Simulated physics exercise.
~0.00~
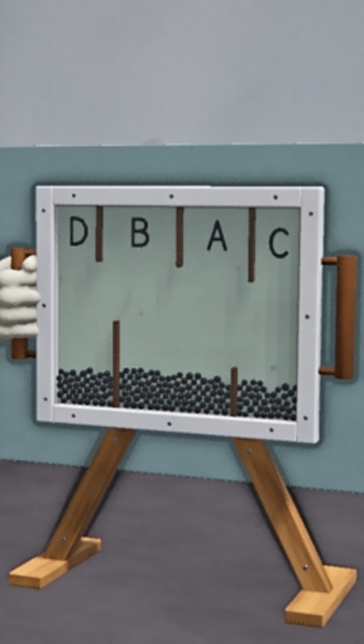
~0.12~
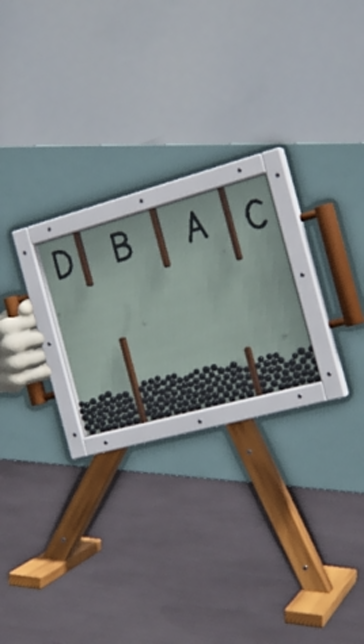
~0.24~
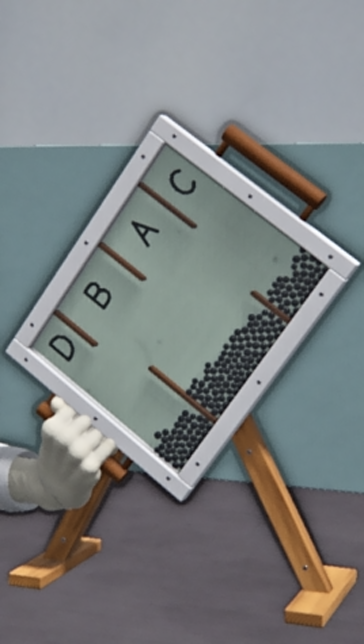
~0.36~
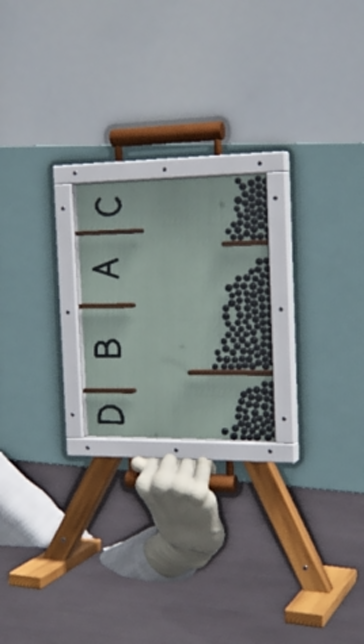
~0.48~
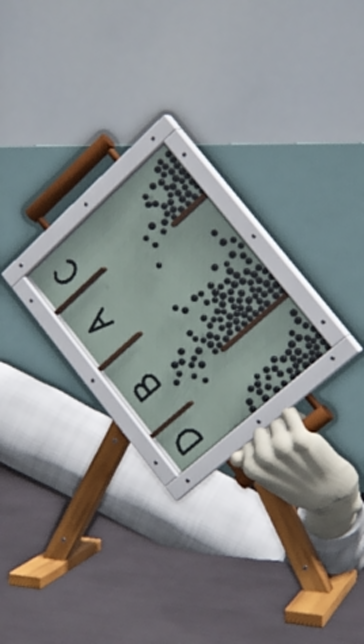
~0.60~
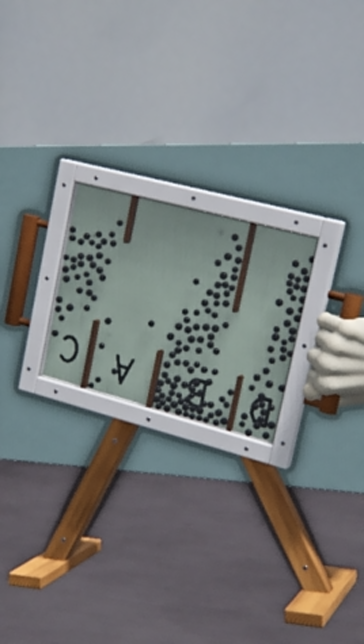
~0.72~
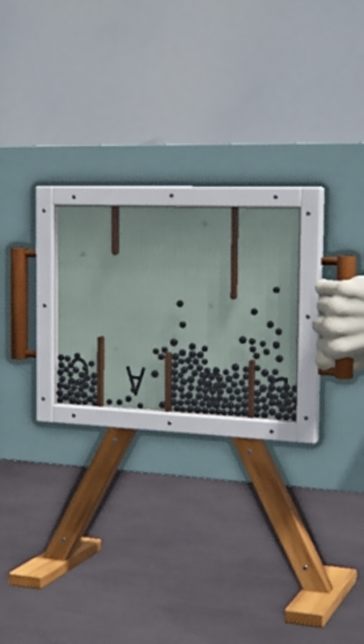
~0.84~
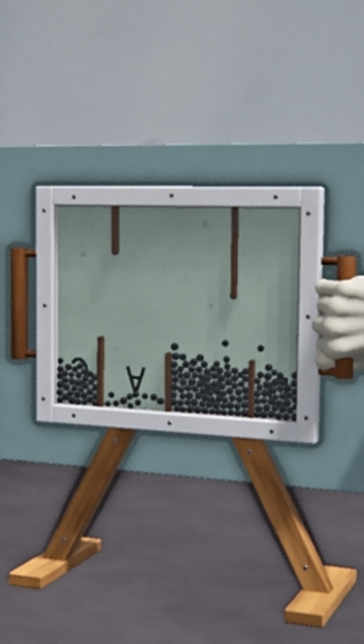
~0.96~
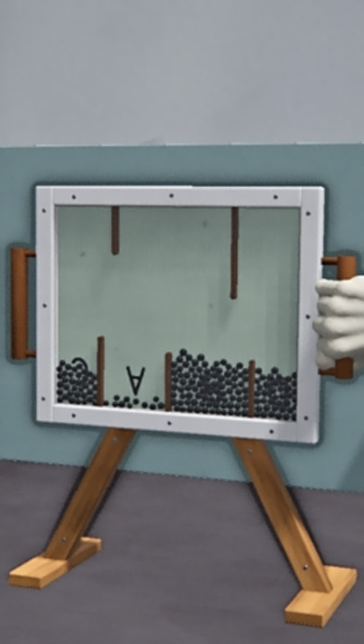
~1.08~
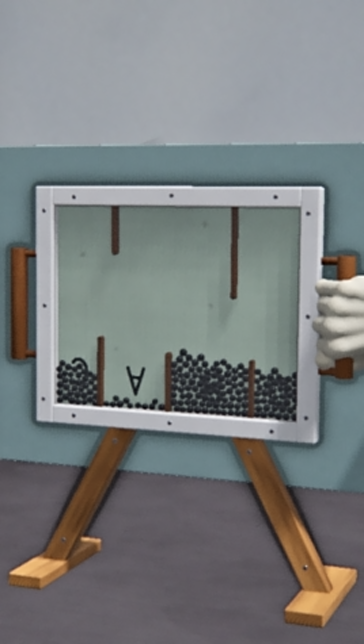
A gloved hand turned a framed box of black beads counterclockwise until it was upside down, and the beads slid along the right side and tumbled into the lettered pockets, settling with the fewest in A and the most in B.
